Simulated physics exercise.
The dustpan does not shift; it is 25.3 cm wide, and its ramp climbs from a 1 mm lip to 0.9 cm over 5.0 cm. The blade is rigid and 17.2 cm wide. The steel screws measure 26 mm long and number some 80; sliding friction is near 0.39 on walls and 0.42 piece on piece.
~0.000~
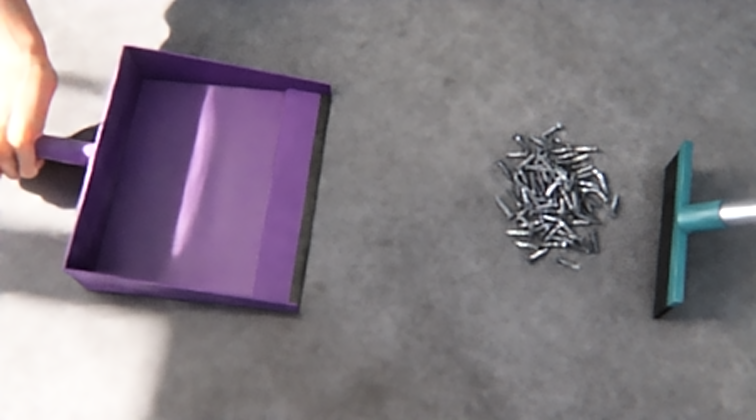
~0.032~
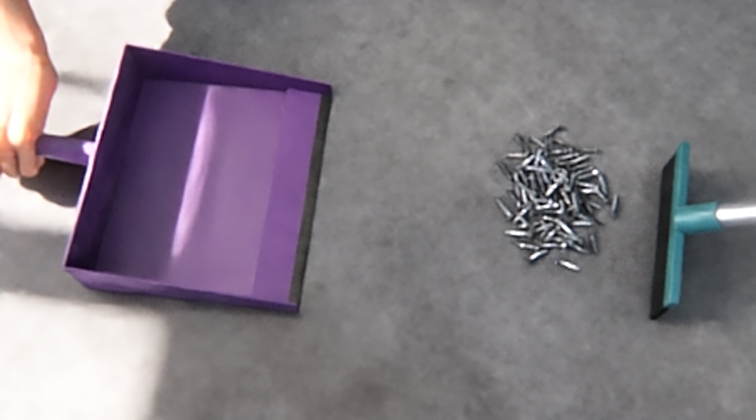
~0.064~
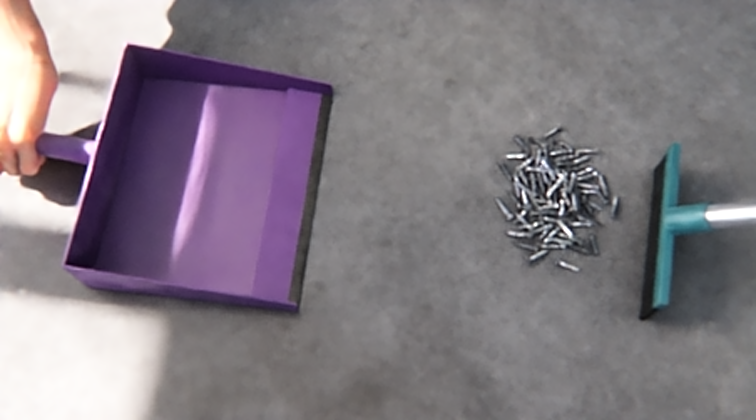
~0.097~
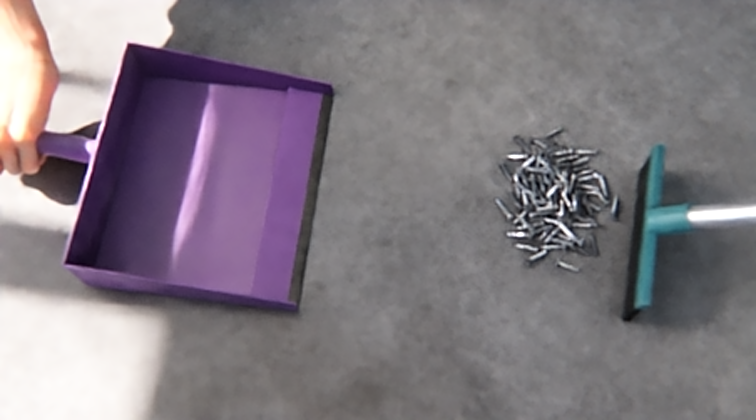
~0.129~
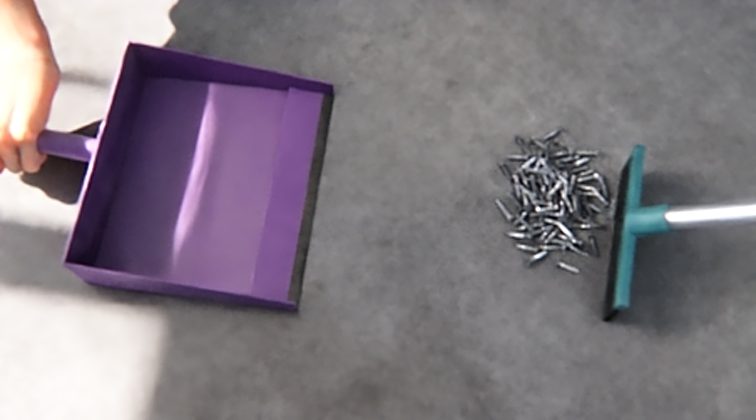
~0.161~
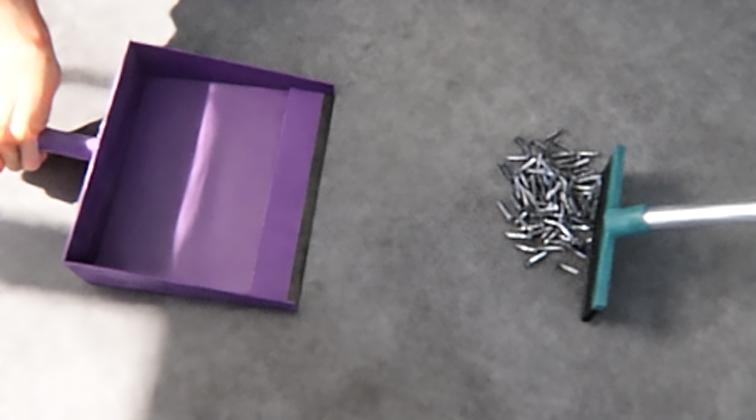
The video shows a hand holding a purple dustpan still on a grey floor while a teal blade on a metallic handle slides left from the right side and reaches the edge of a small pile of steel screws.
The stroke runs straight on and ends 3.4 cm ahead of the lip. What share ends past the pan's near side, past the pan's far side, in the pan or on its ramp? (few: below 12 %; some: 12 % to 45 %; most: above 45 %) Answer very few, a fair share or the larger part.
Near side: Very few, far side: Very few, pan: A fair share.
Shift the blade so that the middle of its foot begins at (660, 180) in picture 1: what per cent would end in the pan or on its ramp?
About 25 per cent.
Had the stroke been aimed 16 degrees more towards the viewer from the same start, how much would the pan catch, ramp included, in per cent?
In that case some 5 per cent.
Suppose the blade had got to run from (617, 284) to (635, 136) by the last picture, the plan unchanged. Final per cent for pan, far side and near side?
Pan 10, far 30, near 0.
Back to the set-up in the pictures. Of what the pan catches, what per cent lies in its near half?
Some 50 per cent.
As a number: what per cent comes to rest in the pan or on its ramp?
Some 20 per cent.
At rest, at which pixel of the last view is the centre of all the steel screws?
At about (341, 175).
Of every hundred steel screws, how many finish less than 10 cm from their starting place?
Roughly 20 per cent.
Then, at 0.37 s, middle of the blade 17 cm from the lip; 0 % over the lip, far side 0 %, near side 0 %.
After 0.51 s, middle of the blade 8 cm from the lip; 0 % over the lip, far side 0 %, near side 0 %.
Then, at 0.77 s, middle of the blade 4 cm from the lip; 20 % over the lip, far side 5 %, near side 0 %.
By 1.4 s all is still; near side 0 %, far side 0 %, pan 20 %, in front of the lip or behind the blade 80 %.
